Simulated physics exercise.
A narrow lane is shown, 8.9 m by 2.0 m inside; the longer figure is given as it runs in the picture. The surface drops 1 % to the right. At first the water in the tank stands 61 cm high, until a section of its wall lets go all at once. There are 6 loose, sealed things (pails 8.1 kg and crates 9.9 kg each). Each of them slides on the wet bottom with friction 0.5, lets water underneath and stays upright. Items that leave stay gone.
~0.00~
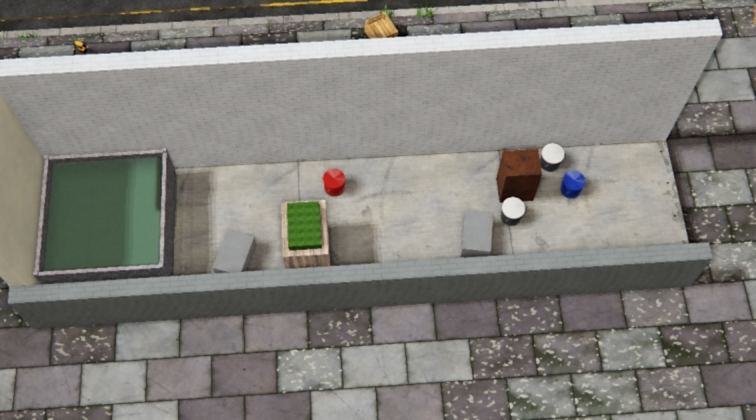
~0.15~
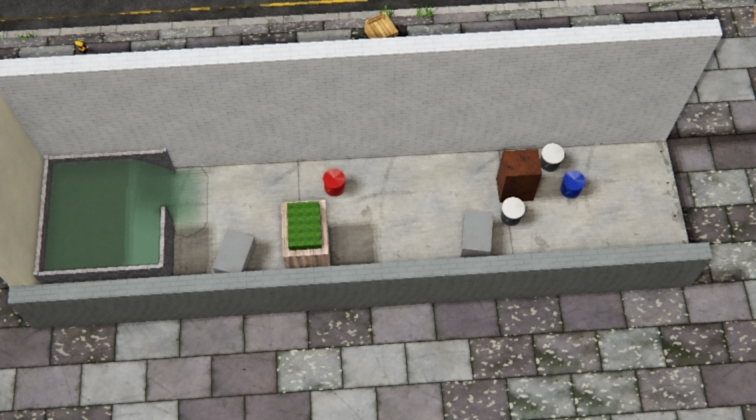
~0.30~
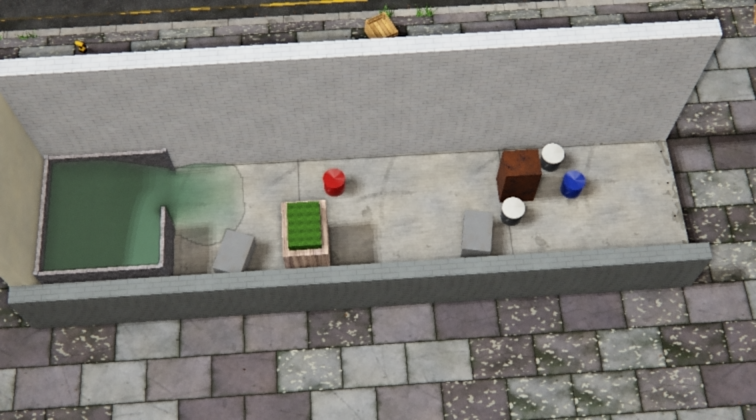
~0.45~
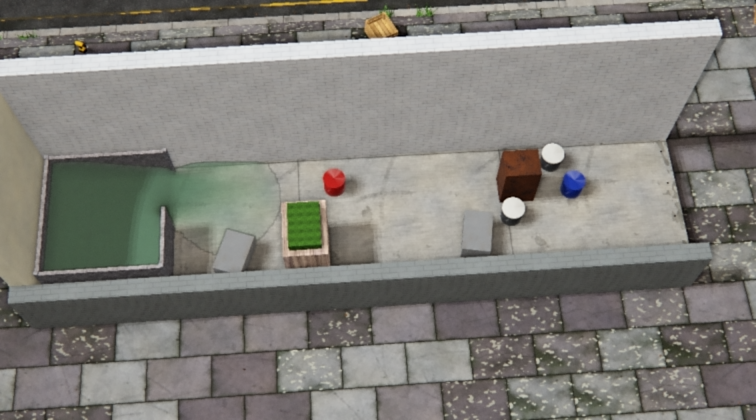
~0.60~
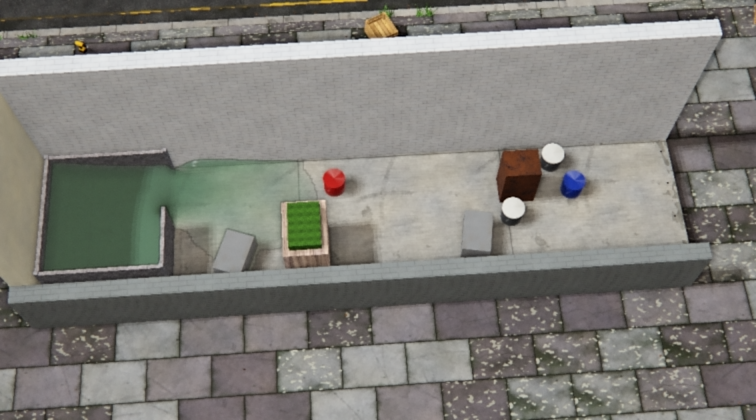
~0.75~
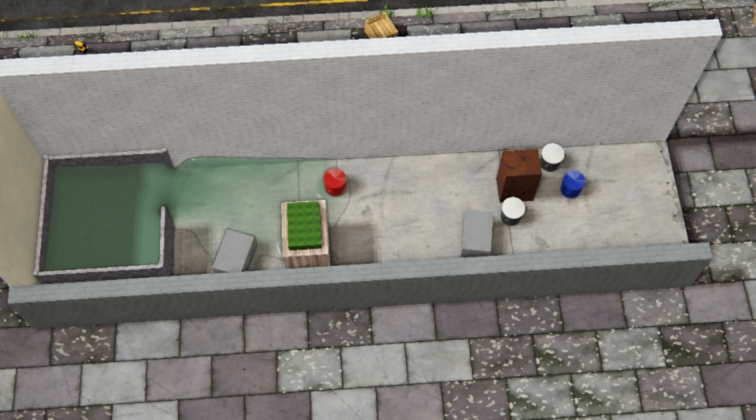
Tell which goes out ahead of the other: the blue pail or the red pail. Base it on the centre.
Red.
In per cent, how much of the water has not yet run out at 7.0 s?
62 %.
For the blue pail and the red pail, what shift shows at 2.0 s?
I'd say about 0 and 200 centimetres.
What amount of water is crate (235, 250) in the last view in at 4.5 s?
Depth: Near 5 cm.
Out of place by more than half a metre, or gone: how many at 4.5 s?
At that time I count 4.
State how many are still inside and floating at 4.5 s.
It comes to 1 of them.
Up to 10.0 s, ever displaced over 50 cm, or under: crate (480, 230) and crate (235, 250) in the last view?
In order: Beyond the mark, within the mark.
After 2.0 s the blue pail is near (574, 180), 0.0 m from its start, aground; the red pail is near (488, 188), 2.2 m from its start, aground; 0 of 6 are out; 0 afloat.
After 4.5 s the blue pail is near (583, 189), 0.2 m from its start, aground; the red pail has gone out (at 4.2 s); 4 of 6 are out; 1 afloat.
After 7.0 s the blue pail is near (583, 189), 0.2 m from its start, aground; the red pail has gone out (at 4.2 s); 4 of 6 are out; 1 afloat.
After 10.0 s the blue pail is near (583, 189), 0.2 m from its start, aground; the red pail has gone out (at 4.2 s); 4 of 6 are out; 0 afloat.
